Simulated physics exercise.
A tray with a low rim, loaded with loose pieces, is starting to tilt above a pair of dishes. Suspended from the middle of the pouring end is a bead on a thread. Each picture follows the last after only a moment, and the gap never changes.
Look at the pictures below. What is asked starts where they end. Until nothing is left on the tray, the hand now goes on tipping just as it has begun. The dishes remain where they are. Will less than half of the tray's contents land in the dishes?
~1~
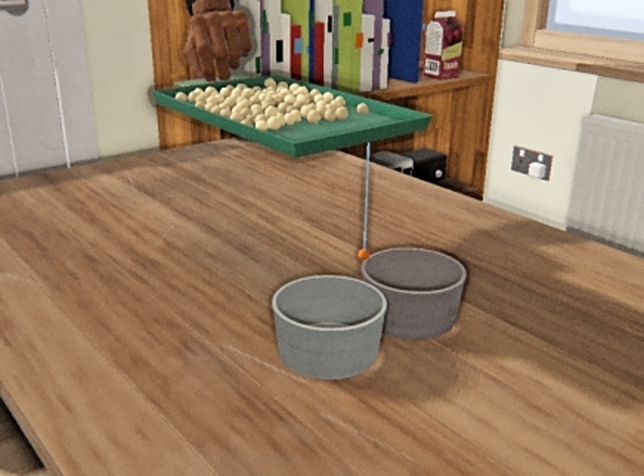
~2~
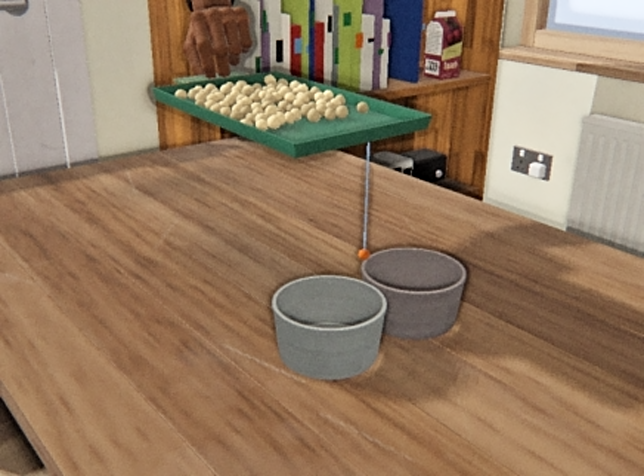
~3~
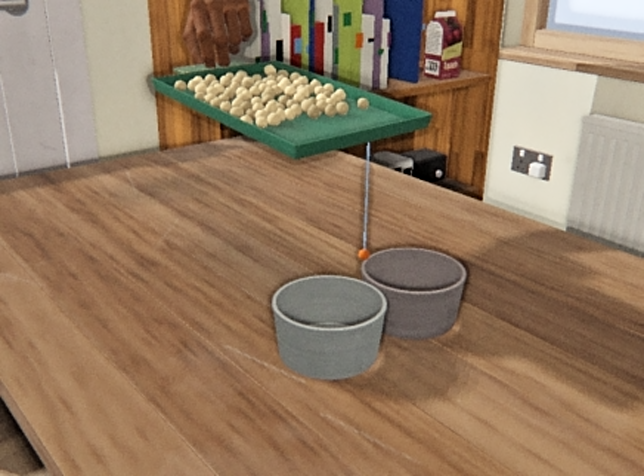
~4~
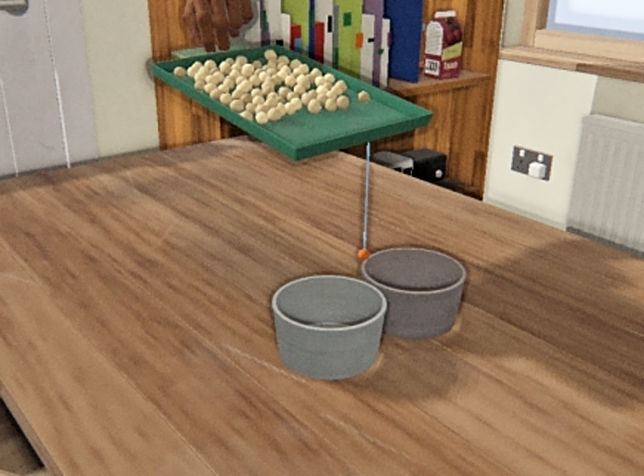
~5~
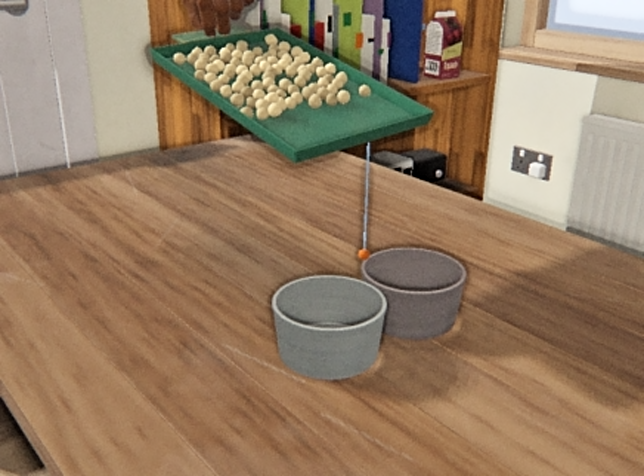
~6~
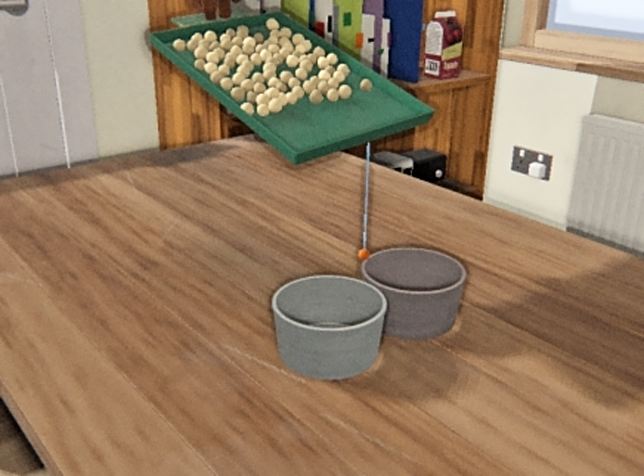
No, more than half gets in.
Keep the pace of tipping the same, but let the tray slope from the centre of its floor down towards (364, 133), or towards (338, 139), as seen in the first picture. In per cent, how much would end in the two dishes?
I'd say some 60 in a hundred at first, then 80 in a hundred.
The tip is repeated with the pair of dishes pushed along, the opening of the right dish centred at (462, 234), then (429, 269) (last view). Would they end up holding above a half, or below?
Well, it comes to a lesser portion at first and a greater portion after that.
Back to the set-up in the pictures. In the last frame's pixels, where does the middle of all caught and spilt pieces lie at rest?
(336, 343).
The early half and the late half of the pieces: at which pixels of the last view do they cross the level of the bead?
Around (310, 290) and then (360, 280).
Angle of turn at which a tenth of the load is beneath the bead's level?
Roughly 85 degrees of tilt.
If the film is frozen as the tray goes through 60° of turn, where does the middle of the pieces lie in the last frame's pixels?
Around (325, 109).
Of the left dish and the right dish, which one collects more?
That's the left side.
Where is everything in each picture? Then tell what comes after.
Corners of the pouring end at (296, 142) and (428, 115), level; middle of the load at (270, 102), macadamia nuts; left dish at (365, 344); right dish at (449, 307); bead on its thread at (364, 255), in the first picture.
Corners of the pouring end at (296, 142) and (428, 115), level; middle of the load at (270, 100), in the second picture.
Corners of the pouring end at (296, 144) and (429, 114), tipped barely, lowest at the left corner; middle of the load at (270, 94), in the third picture.
Corners of the pouring end at (296, 146) and (429, 112), tipped a little, lowest at the left corner; middle of the load at (270, 83), in the fourth picture.
Corners of the pouring end at (296, 149) and (430, 111), tipped a little, lowest at the left corner; middle of the load at (271, 73), in the fifth picture.
Corners of the pouring end at (297, 151) and (431, 110), tipped clearly, lowest at the left corner; middle of the load at (272, 63); left dish at (365, 344); right dish at (449, 307), in the sixth picture.
Soon, tray tipped steeply; nearly all on the tray; a stray few outside both; a stray few in the air.
A while on, tray tipped right over; most on the tray; a small part in the left dish; a stray few in the right dish; a small part outside both; a small part in the air.
Towards the end, tray tipped past a quarter turn; most in the left dish; a small part in the right dish; about a quarter outside both.
Finally, tray tipped past a quarter turn; most in the left dish; a small part in the right dish; about a quarter outside both.
